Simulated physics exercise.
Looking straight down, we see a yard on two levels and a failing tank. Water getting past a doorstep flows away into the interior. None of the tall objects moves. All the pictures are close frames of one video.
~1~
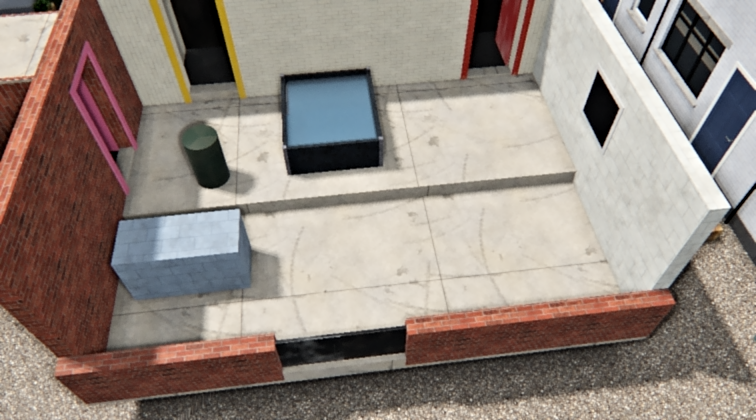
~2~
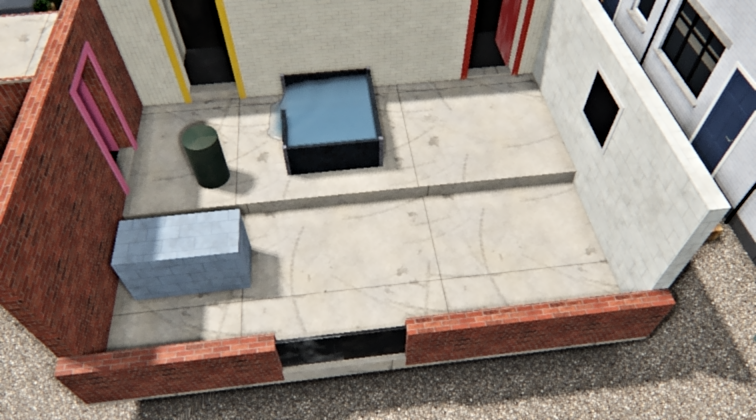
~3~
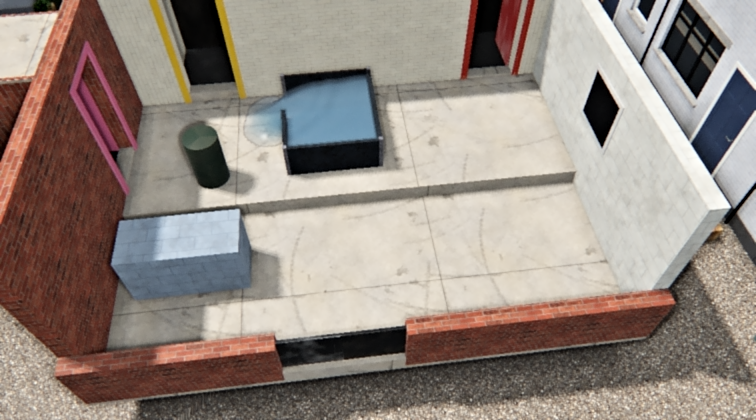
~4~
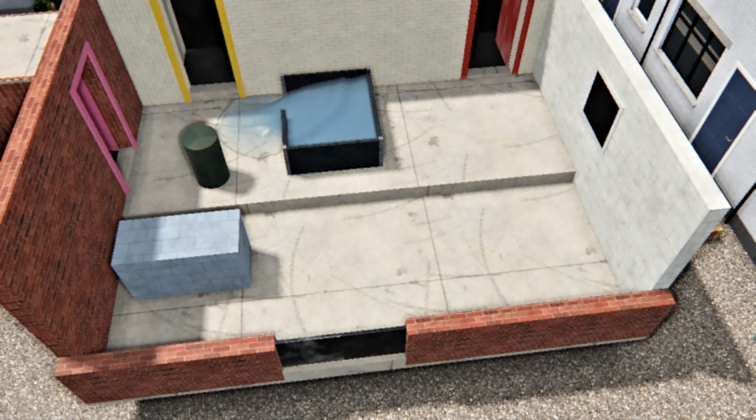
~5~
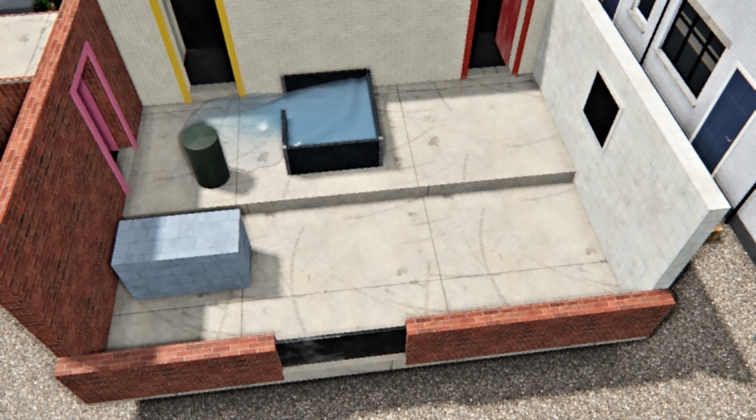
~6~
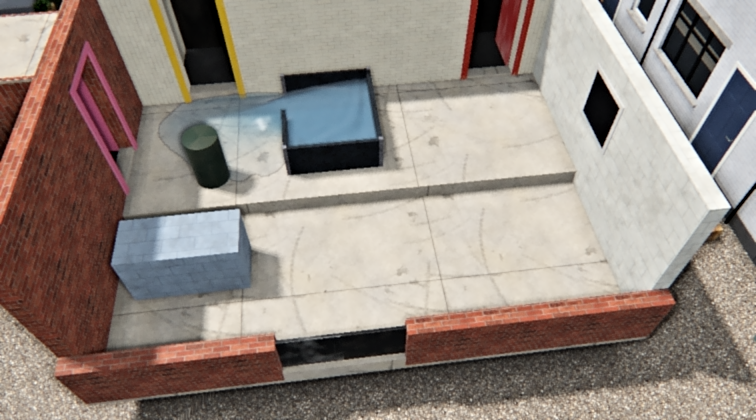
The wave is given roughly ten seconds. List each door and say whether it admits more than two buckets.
The pink door breaks the limit; the yellow door respects the limit; the red door respects the limit.
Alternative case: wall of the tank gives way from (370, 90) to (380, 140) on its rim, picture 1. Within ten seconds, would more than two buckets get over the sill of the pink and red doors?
Here's how I see it: The pink door doesn't reach it and the red door crosses the line.
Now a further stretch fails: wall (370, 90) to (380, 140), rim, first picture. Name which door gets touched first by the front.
The red door, I reckon.
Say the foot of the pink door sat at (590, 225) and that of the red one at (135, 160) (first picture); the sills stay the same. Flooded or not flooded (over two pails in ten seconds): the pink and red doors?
First the pink door door, which stays on the safe side, then the red door door, which crosses the line.
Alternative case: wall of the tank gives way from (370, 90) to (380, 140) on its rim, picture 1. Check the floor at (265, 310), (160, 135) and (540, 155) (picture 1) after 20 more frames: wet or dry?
Going through them, the first would be still bare, the next still bare and the last submerged.
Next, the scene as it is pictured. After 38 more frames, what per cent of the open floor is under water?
Some 50 per cent.
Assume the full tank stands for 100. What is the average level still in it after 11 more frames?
I'd say some 52 %.
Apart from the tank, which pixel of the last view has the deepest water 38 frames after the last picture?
I'd mark about pixel (148, 254).
A moment on, water covers 15 % of the floor; the pink door under two buckets in, the yellow door wet at the sill, nothing in, the red door not reached.
Next, water covers 15 % of the floor; the pink door over two buckets in, the yellow door wet at the sill, nothing in, the red door not reached.
Then, water covers 25 % of the floor; the pink door over two buckets in, the yellow door wet at the sill, nothing in, the red door not reached.
Later, water covers 50 % of the floor; the pink door far over two buckets in, the yellow door wet at the sill, nothing in, the red door not reached.
In the end, water covers 70 % of the floor; the pink door far over two buckets in, the yellow door wet at the sill, nothing in, the red door not reached.
